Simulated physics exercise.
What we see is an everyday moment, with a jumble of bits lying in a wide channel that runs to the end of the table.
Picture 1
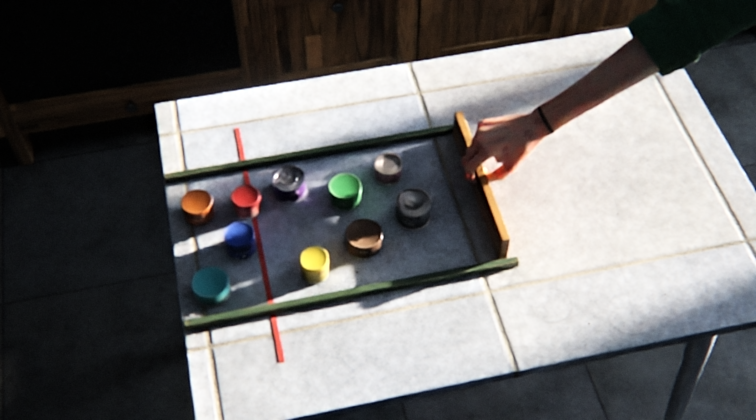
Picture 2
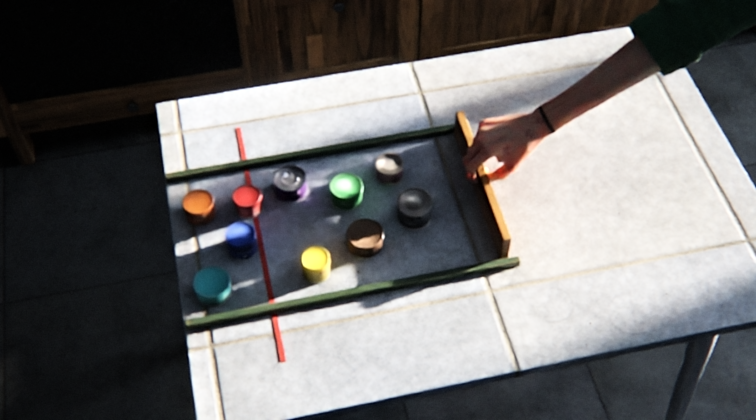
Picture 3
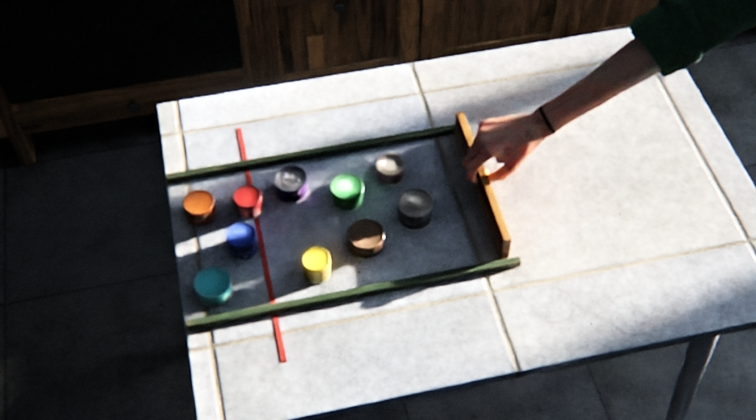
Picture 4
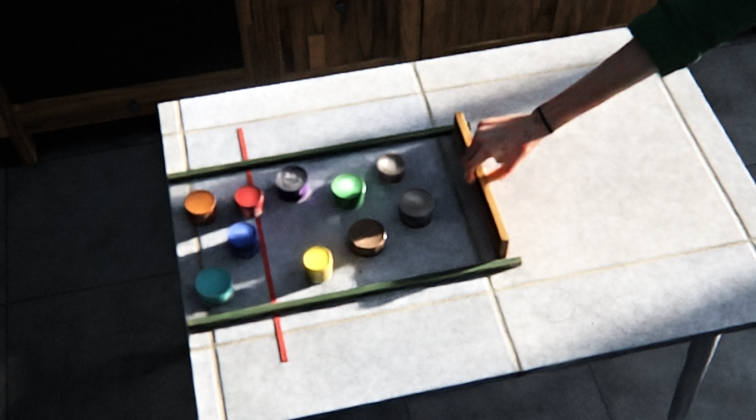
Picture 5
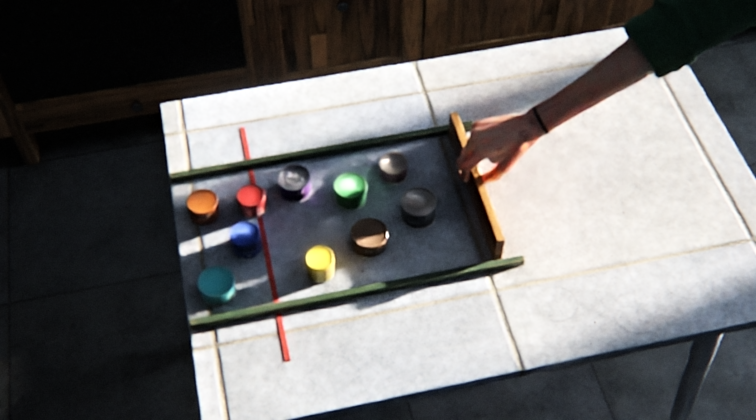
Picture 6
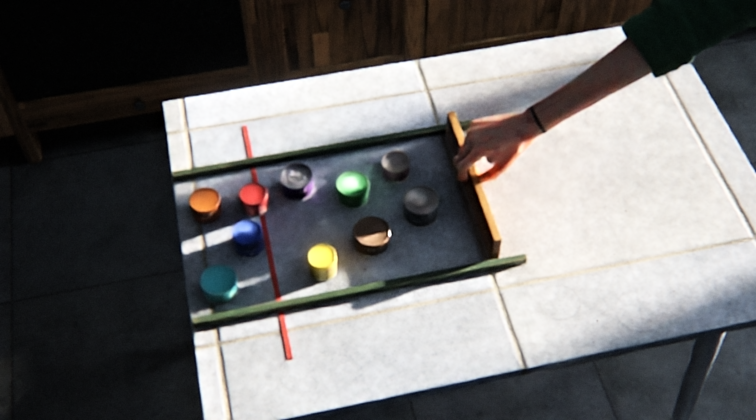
A hand holding an upright wooden board shifts it slightly left toward small colourful pots.
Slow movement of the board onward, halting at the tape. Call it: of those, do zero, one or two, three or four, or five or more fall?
Zero fall.
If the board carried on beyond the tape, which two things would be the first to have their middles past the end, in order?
The orange tub first, then the blue tub.
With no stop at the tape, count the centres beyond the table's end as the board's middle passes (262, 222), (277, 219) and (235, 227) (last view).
Respectively 0, 0 and 1.
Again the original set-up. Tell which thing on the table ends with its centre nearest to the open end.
Orange tub.
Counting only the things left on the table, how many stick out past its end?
1, I think.
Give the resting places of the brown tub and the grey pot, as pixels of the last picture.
The one named first is at (254, 265), the next at (248, 233).
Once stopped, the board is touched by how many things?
The number is 4.
A little later, none off yet; orange tub at rest near (206, 205); turquoise tin at rest near (219, 284); blue tub at rest near (248, 239).
When it is over, the number that fall off is zero.
